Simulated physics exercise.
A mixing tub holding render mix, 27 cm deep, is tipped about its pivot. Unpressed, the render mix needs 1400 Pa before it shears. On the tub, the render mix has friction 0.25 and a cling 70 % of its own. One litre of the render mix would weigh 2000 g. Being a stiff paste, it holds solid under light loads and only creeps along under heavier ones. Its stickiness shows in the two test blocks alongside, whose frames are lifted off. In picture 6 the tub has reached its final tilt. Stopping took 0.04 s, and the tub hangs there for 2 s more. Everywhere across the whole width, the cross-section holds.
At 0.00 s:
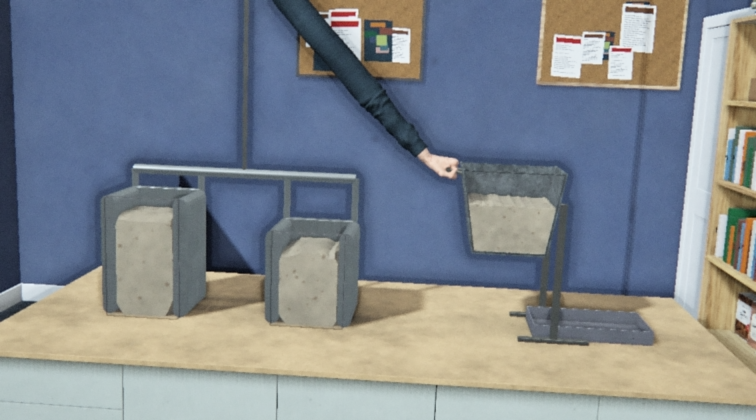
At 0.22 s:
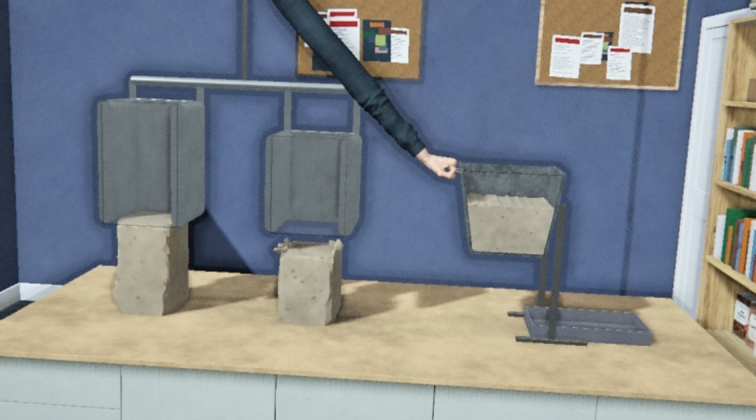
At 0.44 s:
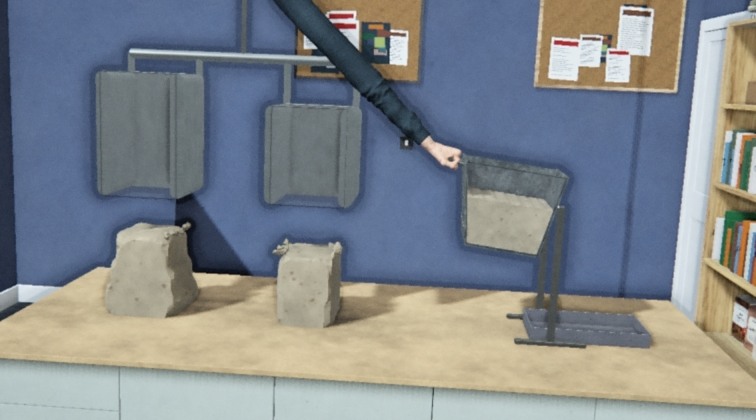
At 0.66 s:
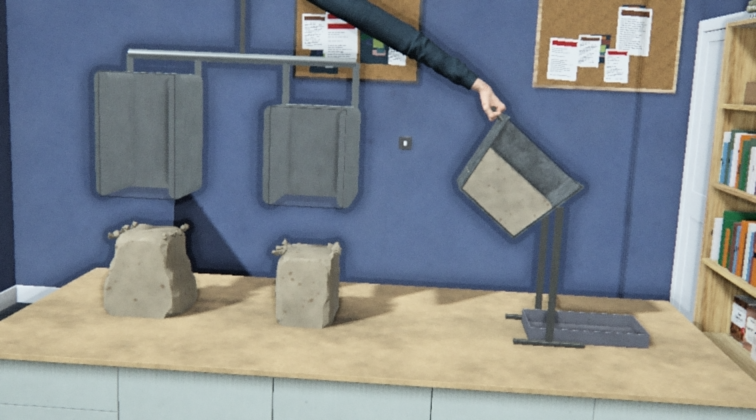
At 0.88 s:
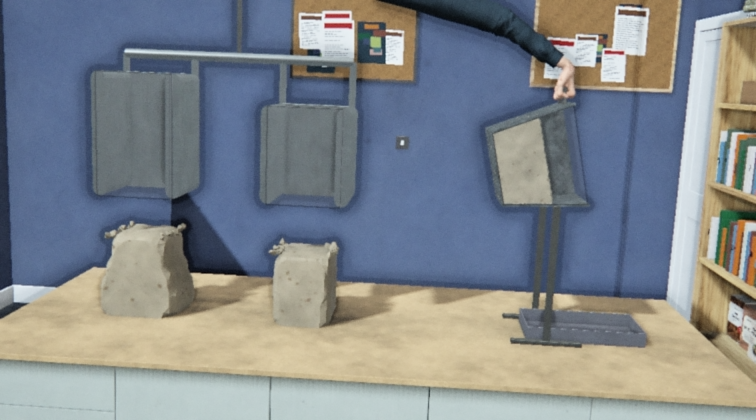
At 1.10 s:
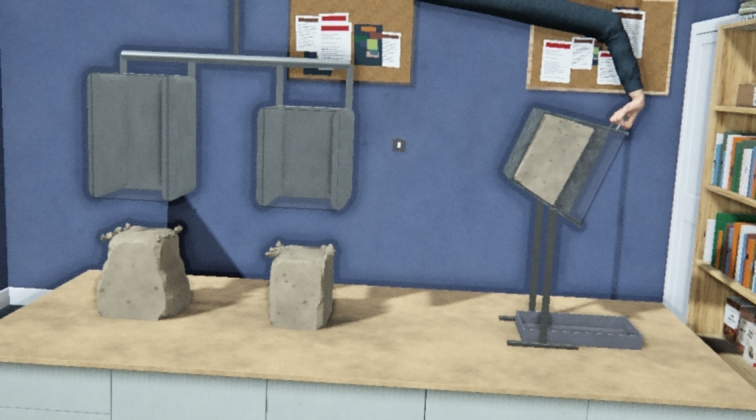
Two metal casings rose off a pair of grey-brown blocks, and the left block slumped a little while the right kept its shape; then a hand swung the mix-filled tub over to the right, past upright.
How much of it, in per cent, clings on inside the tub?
I would say close to 0 percent.
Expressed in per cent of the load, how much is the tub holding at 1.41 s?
Near 35 %.
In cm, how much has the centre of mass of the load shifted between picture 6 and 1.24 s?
Close to 9 centimetres.
After 1.24 s, the tub is at 112 degrees and holds 99 %.
After 1.41 s, the tub is at 112 degrees and holds 33 %.
After 1.58 s, the tub is at 112 degrees and holds 0 %.
After 1.75 s, the tub is at 112 degrees and holds 0 %.
After 3.10 s, the tub is at 112 degrees and holds 0 %.
